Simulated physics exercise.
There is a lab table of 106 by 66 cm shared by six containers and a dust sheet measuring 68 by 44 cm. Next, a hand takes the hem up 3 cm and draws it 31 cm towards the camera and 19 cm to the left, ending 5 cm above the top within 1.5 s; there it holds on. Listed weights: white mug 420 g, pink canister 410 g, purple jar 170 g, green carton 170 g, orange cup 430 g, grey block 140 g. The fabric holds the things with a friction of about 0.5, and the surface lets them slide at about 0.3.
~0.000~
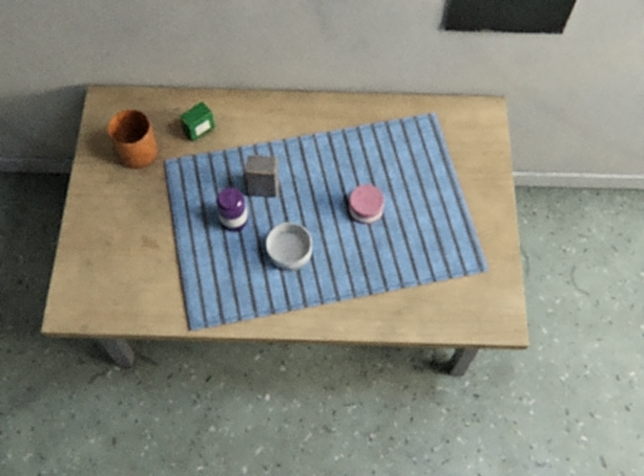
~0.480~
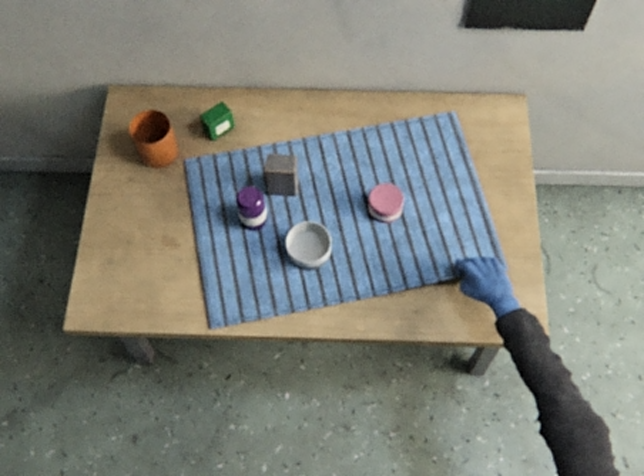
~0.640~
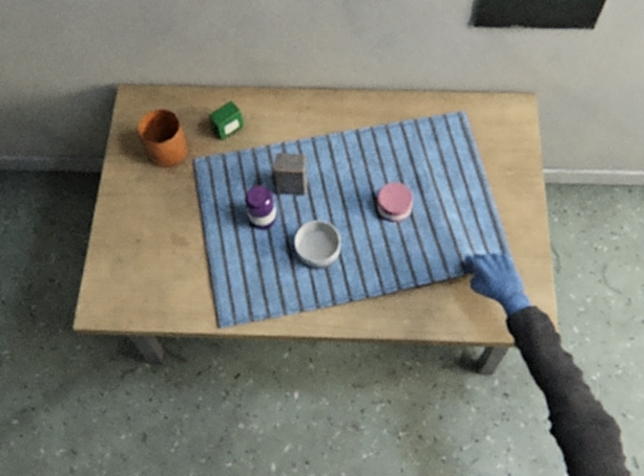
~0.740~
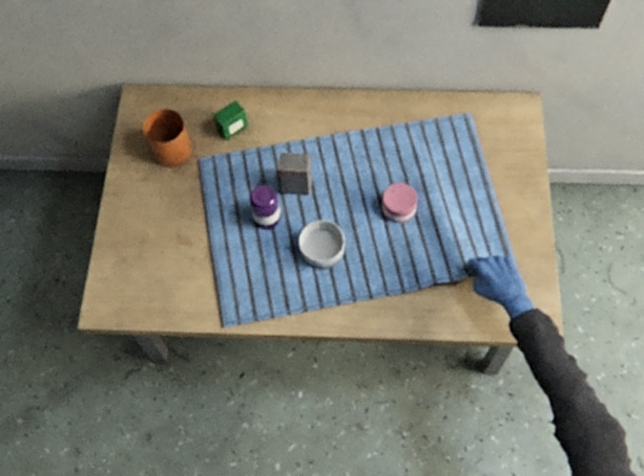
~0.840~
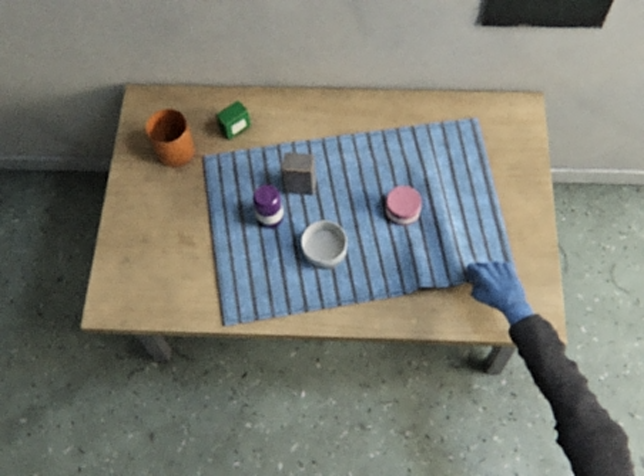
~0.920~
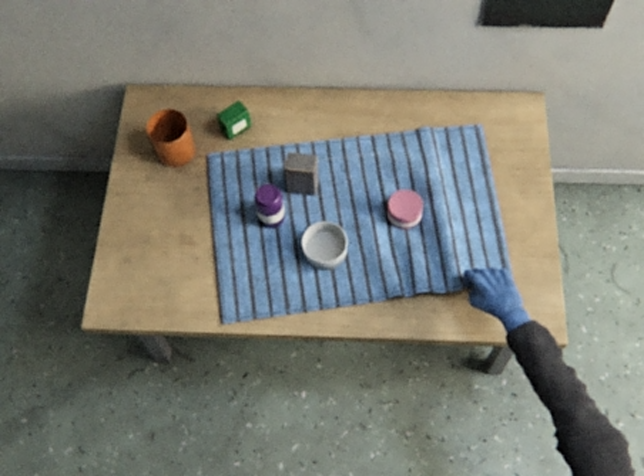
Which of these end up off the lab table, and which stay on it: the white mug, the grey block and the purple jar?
Outcome: I reckon the white mug will survive up there. I reckon the grey block will survive up there. I reckon the purple jar will survive up there.
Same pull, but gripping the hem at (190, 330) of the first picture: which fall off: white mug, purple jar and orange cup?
At the end, the white mug ends up off the top, the purple jar ends up off the top, and the orange cup holds its spot.
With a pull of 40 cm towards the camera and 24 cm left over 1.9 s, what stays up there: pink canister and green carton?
Outcome: Pink canister leaves the top; green carton is still there.
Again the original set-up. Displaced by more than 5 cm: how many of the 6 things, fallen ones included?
Count recorded: 4.
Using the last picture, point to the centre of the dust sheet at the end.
About (370, 306).
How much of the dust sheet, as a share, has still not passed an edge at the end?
Around 65 percent.
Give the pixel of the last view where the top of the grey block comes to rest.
You'll find it ending up somewhere near (371, 229).
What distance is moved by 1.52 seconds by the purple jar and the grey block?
Shift - purple jar 6 cm, grey block 10 cm.
After 1.2 s, 100 % of the dust sheet is still over the top; grey block 4 cm off its start, purple jar 2 cm off its start, white mug 1 cm off its start.
After 1.5 s, 90 % of the dust sheet is still over the top; grey block 10 cm off its start, purple jar 5 cm off its start, white mug 5 cm off its start.
After 1.8 s, 85 % of the dust sheet is still over the top; grey block 16 cm off its start at (355, 196), purple jar 8 cm off its start at (304, 195), white mug 7 cm off its start at (315, 269).
After 2.1 s, 75 % of the dust sheet is still over the top; grey block 20 cm off its start, purple jar 11 cm off its start, white mug 11 cm off its start.
After 3.7 s, 65 % of the dust sheet is still over the top; grey block 23 cm off its start at (371, 229), purple jar 13 cm off its start at (321, 217), white mug 13 cm off its start at (315, 294), pink canister 37 cm off its start at (383, 363).
